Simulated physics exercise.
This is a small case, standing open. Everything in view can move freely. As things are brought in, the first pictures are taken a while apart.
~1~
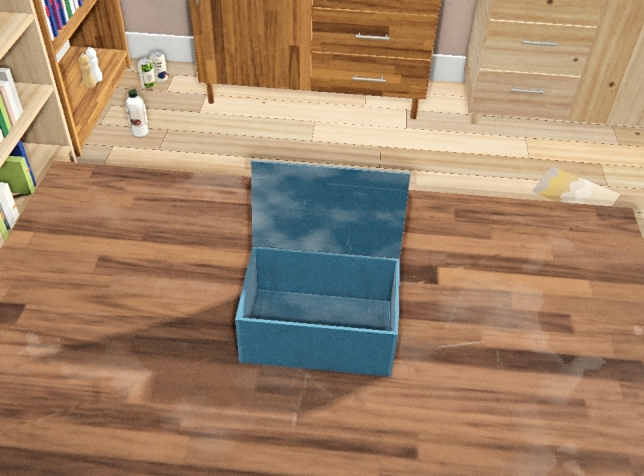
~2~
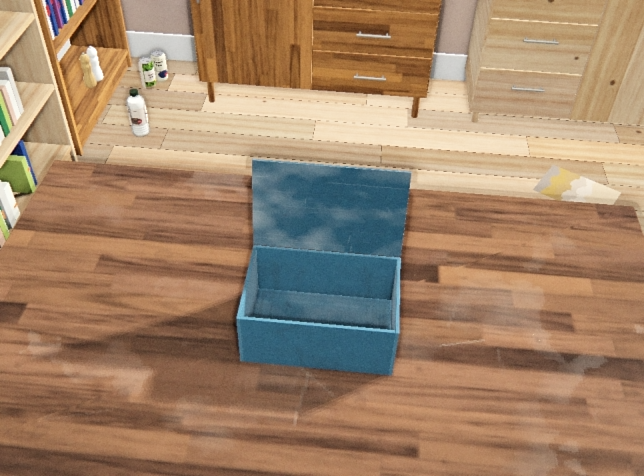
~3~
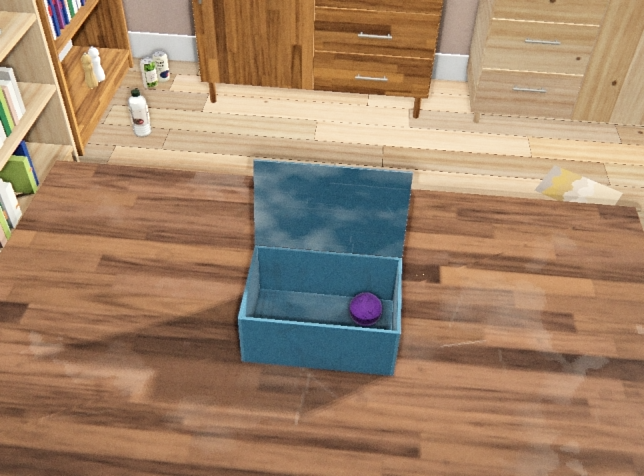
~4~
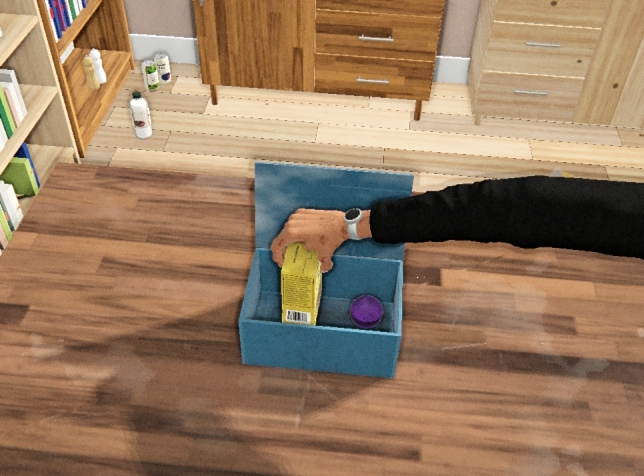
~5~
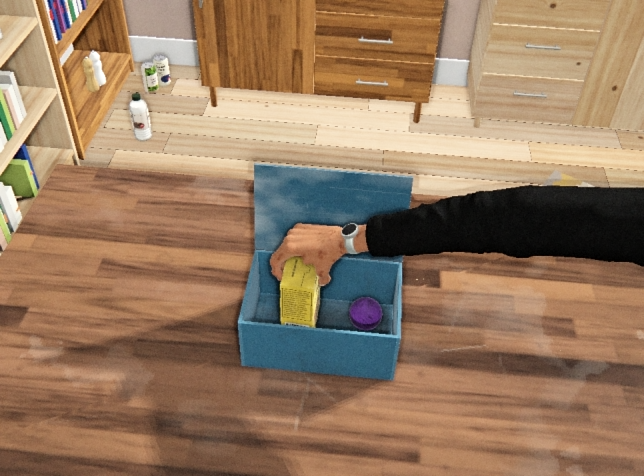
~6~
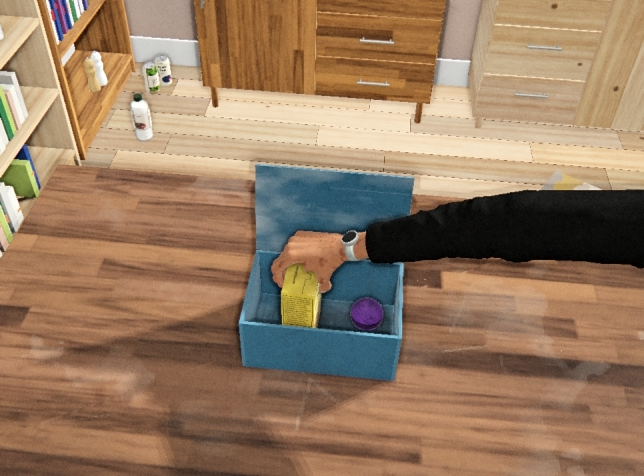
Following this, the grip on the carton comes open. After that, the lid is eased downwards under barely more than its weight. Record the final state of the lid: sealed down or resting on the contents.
Final state: Resting on the contents.
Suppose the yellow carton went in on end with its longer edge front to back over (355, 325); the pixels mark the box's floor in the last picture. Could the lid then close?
With this placement the lid lies closed.
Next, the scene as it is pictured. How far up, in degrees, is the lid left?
Some 35° above the rim.
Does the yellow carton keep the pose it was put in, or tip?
After all that, it keeps its set angle.
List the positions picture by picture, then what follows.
In the first frame, the last thing is not in view yet.
In the second frame, the last thing is not in view yet.
In the third frame, the last thing is not in view yet; purple ball (366, 309).
In the fourth frame, still above its spot; yellow carton (302, 283); purple ball (366, 312).
In the fifth frame, still above its spot; yellow carton (301, 296); purple ball (366, 314).
In the sixth frame, put in, still held; yellow carton (302, 302); purple ball (367, 314).
Then, 1.50 s past the last view, lid 66° above the rim.
Then, 2.70 s past the last view, lid 39° above the rim.
Finally, lid 37° above the rim; both still in place. Final places as the last picture's camera would see them, yellow carton near (302, 304).
